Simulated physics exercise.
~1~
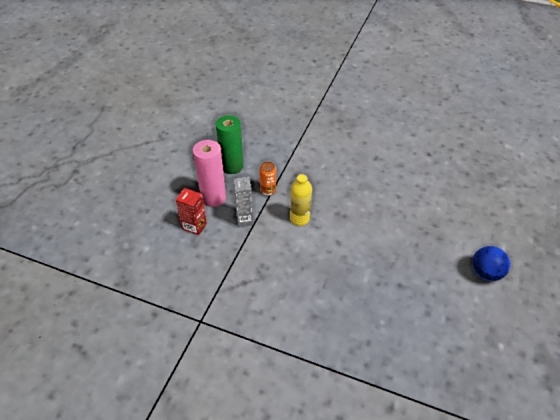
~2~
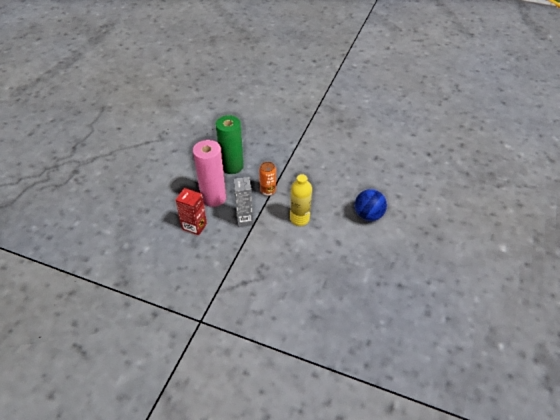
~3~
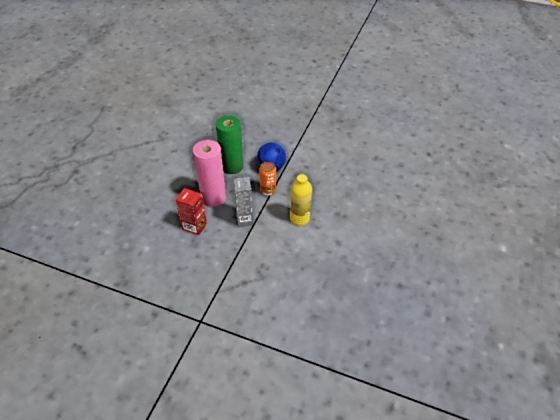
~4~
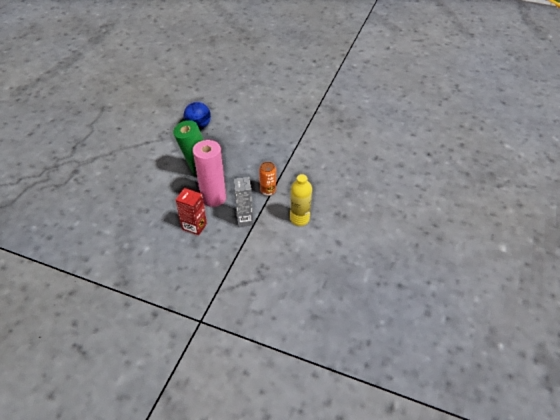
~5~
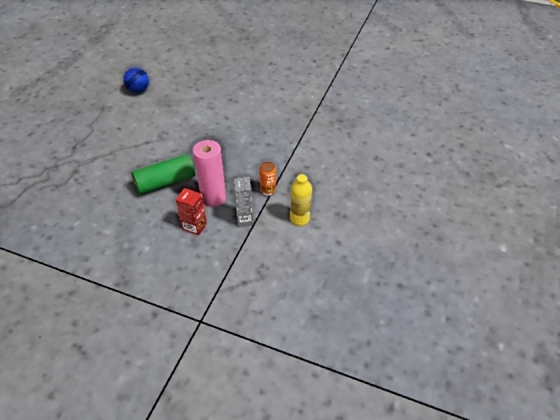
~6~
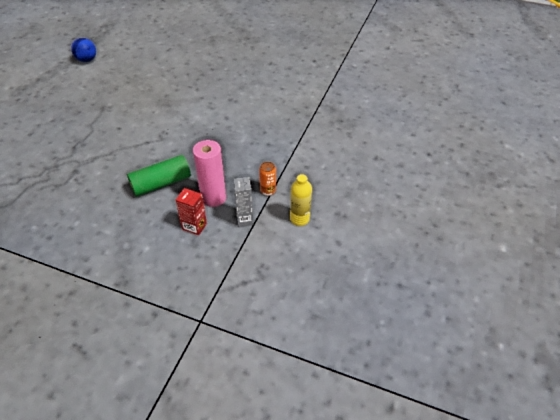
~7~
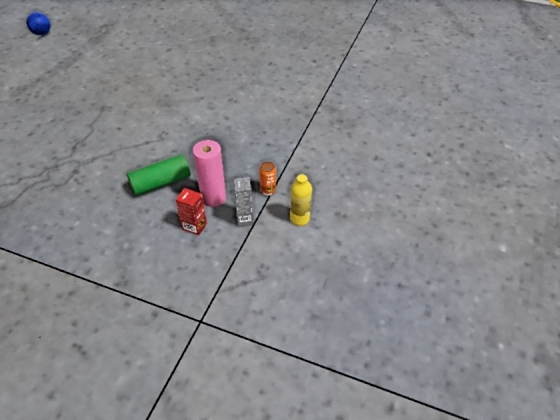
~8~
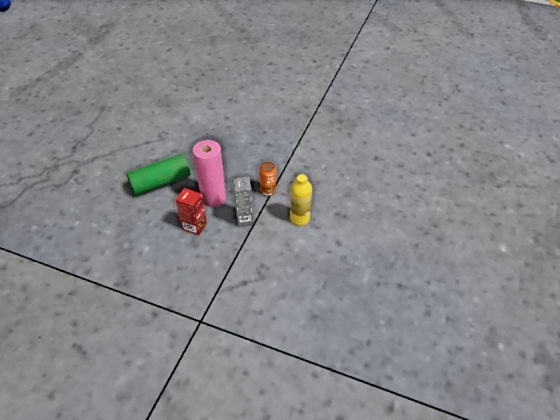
At first, a green roll, a pink roll, a red carton, a grey carton, an orange can and a yellow bottle stand in a loose cluster on a grey floor, with a blue ball off to the right. The ball rolls left and away, passing behind the yellow bottle and the orange can. It reaches the green roll at the back, which tips over to the left and drops onto its side. The ball keeps rolling toward the far left corner until it is barely in view. The green roll lies on the floor, while the others still stand in place.
